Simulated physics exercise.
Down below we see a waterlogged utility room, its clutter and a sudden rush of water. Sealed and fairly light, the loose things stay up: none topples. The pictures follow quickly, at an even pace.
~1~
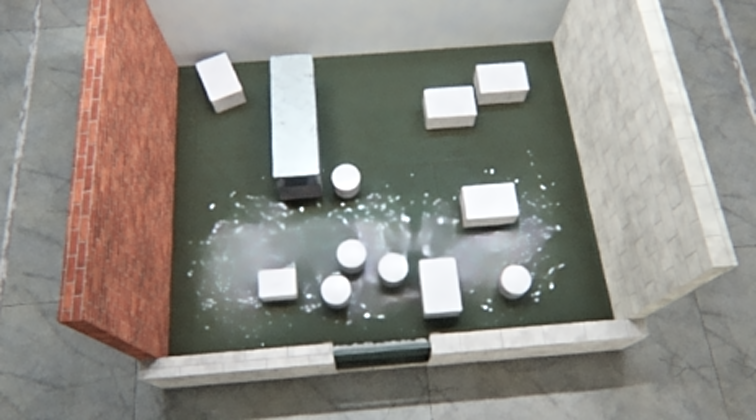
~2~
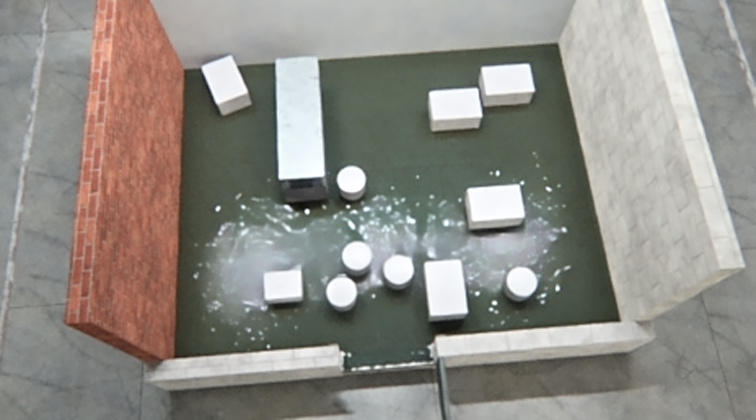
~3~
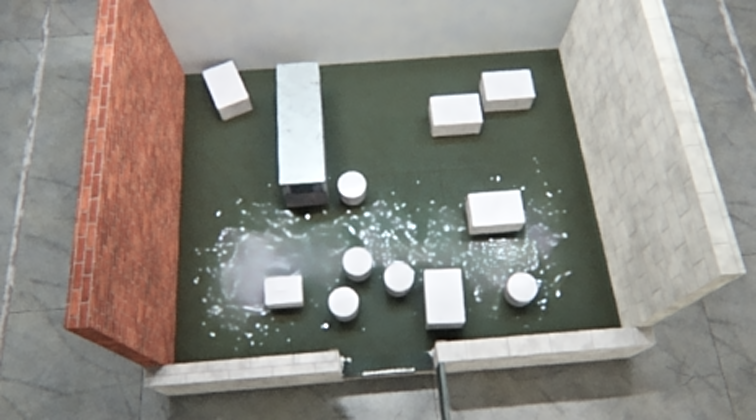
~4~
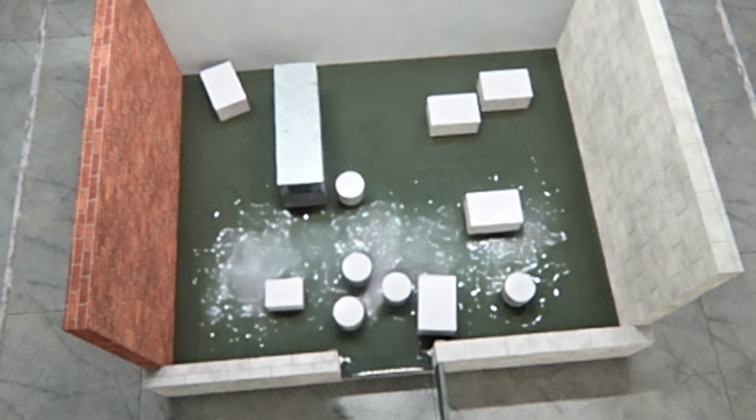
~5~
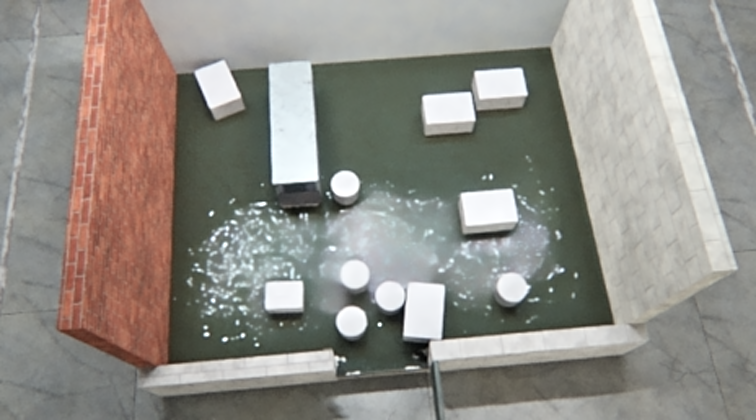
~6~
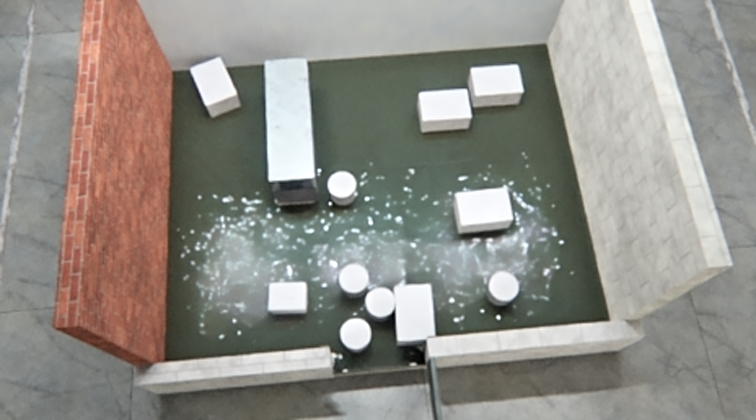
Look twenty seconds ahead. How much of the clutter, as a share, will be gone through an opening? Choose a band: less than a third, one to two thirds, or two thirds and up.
Two thirds and up.
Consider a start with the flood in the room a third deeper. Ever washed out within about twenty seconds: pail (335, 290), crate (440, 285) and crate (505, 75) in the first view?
Result per object, as listed: Washed away / washed away / retained.
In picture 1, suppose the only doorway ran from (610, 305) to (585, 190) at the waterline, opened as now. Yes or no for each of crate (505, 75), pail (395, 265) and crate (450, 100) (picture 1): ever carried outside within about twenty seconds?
Result by object, in the order asked: Flushed / flushed / flushed.
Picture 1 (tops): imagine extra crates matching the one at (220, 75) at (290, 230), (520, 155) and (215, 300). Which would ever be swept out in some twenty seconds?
First copy escapes, second copy doesn't escape, third copy escapes.
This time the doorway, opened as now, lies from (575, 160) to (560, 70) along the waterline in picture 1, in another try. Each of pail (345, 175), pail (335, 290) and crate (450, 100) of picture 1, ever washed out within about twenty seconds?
Each in turn: Never leaves, never leaves, exits.
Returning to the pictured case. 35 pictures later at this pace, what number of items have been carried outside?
The count is 8.
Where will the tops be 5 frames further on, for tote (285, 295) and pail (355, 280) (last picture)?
Estimated positions: (316, 318) and (367, 337), approximately.
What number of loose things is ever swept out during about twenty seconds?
Total: 8.
A moment on, 3 of 11 are out; 8 afloat.
Next, 6 of 11 are out; 5 afloat.
Later, 8 of 11 are out; 3 afloat.
In the end, 8 of 11 are out; 3 afloat.
